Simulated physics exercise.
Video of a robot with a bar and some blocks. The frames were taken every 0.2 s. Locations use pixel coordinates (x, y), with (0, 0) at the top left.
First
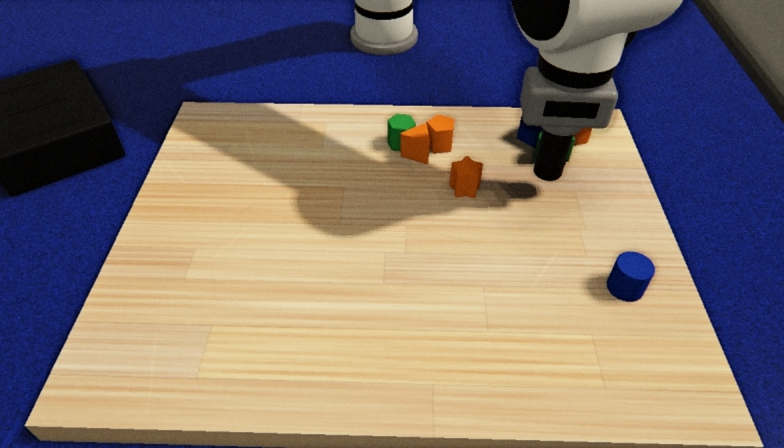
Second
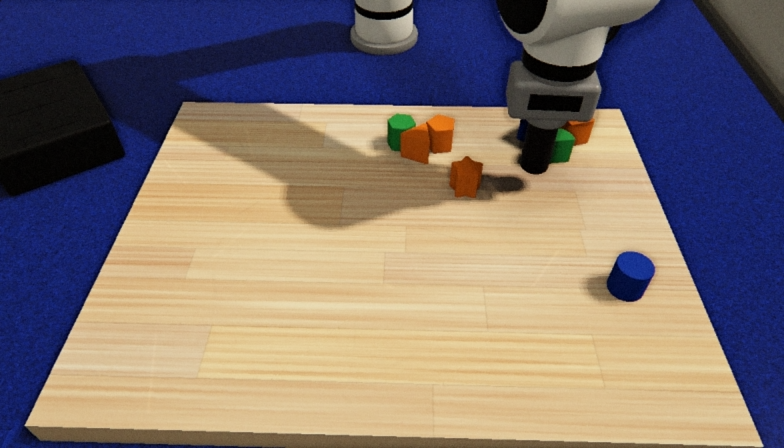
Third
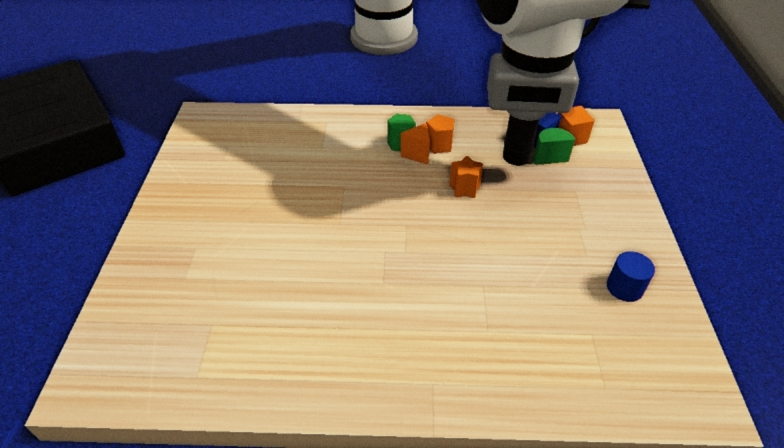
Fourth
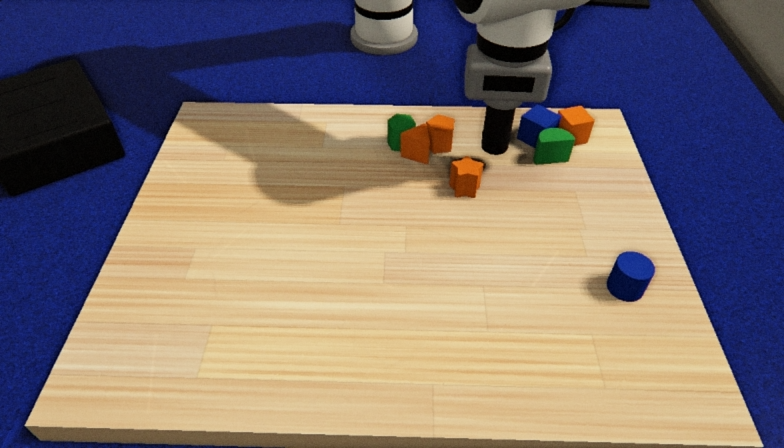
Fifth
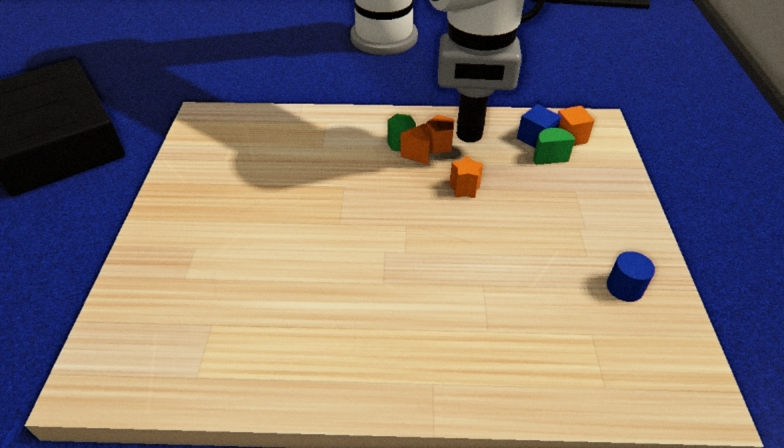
On a wooden board, a robot arm moves its black bar left past several still blocks.
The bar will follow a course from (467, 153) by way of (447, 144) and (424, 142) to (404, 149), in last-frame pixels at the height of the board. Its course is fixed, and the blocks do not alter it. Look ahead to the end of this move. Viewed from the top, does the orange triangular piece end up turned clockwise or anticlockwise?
Looking from above, the answer is counterclockwise.
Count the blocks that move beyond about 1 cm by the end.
Of all the blocks, three or more travel more than a centimetre.
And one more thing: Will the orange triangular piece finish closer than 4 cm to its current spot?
Yes, that is what happens.
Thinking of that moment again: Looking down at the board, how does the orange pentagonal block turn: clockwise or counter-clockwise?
Looking down on the board, it turns clockwise.
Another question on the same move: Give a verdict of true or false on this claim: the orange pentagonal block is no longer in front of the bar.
True.
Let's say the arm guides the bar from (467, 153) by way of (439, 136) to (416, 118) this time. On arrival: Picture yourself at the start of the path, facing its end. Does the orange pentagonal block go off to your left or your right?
Left side.
What follows on the original path. Halfway along, bar (436, 124); green hexagon (387, 119), turned 20° anticlockwise; orange triangular piece (409, 132), turned 45° anticlockwise; orange pentagonal block (411, 114).
At the end, bar (405, 132); green hexagon (369, 118), turned 70° anticlockwise; orange triangular piece (397, 140), turned 75° anticlockwise; orange pentagonal block (395, 111), turned 45° clockwise; orange star not moved.
